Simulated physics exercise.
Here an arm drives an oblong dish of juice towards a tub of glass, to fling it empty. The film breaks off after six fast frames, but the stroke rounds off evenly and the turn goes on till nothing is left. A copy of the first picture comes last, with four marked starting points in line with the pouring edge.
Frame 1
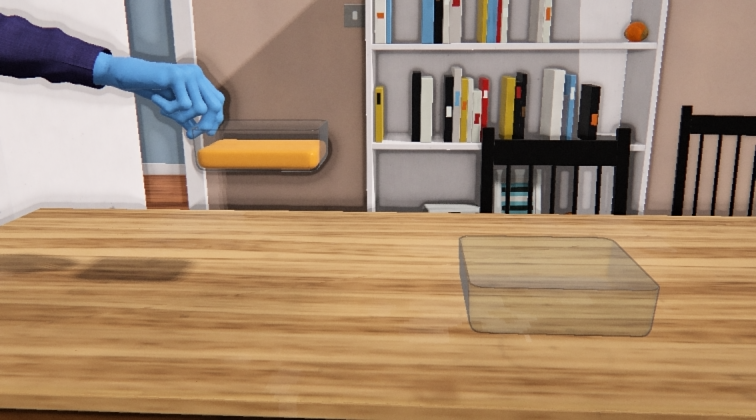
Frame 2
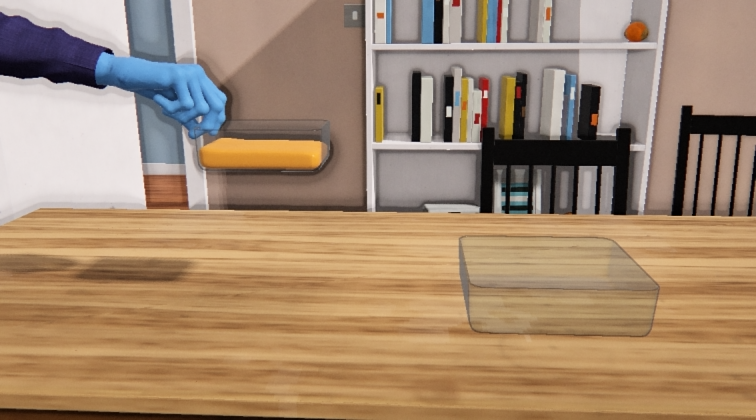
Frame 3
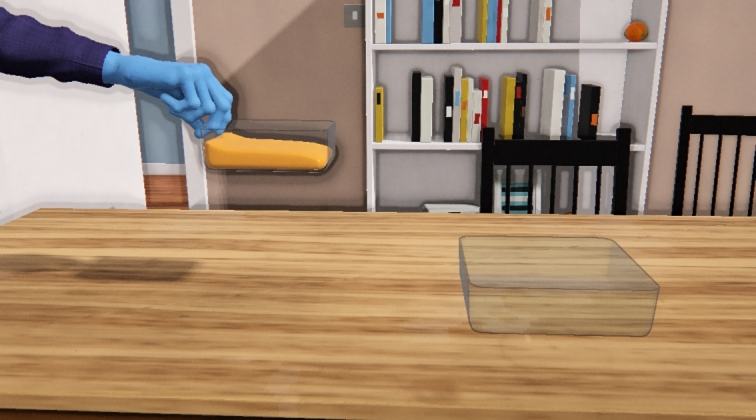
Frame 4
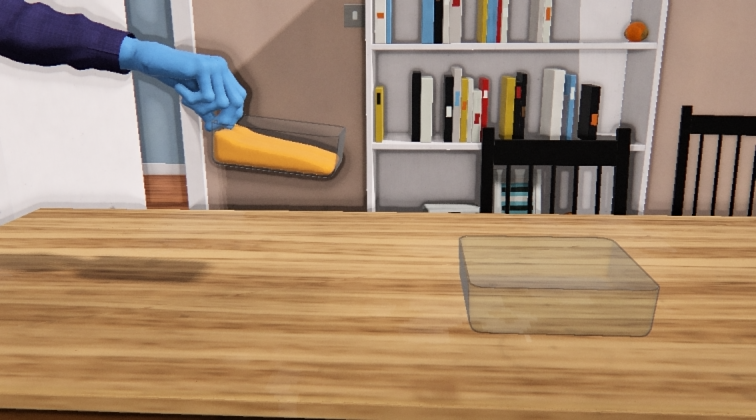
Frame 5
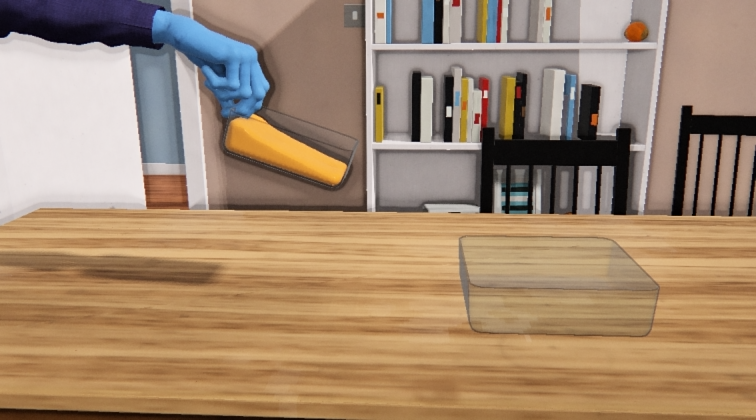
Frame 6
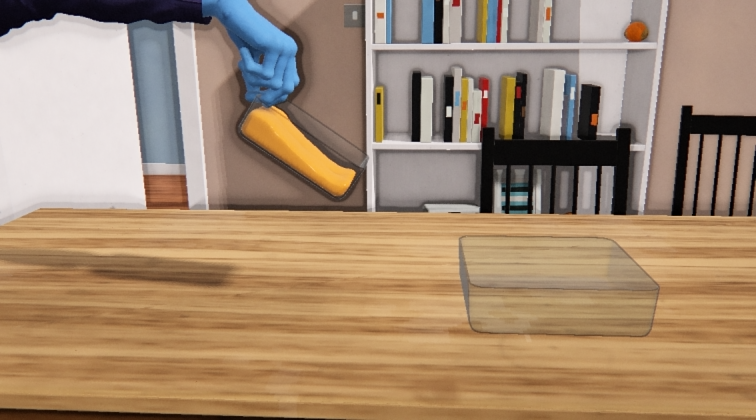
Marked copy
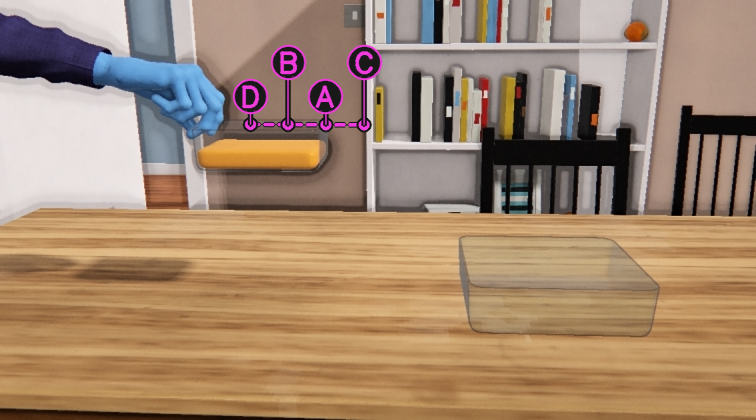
In a room with bookshelves, a blue hand tilting a glass dish of orange juice rightward, an empty glass tub resting on the table.
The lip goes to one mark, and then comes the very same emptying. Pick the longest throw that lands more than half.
C is the one.
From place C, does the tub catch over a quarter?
Yes.
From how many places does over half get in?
One.
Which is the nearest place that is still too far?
It is A.
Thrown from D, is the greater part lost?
Yes, that goes wrong.
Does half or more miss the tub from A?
Yes.
On the marked copy, A at (325, 124); B at (288, 124); C at (364, 124); D at (250, 124).
For place A, about 25 % lands in the tub, 69 % falls short and 6 % goes beside or beyond.
For place B, about 2 % lands in the tub, 96 % falls short.
For place C, about 73 % lands in the tub, 19 % falls short and 8 % goes beside or beyond.
For place D, about 0 % lands in the tub, 99 % falls short.
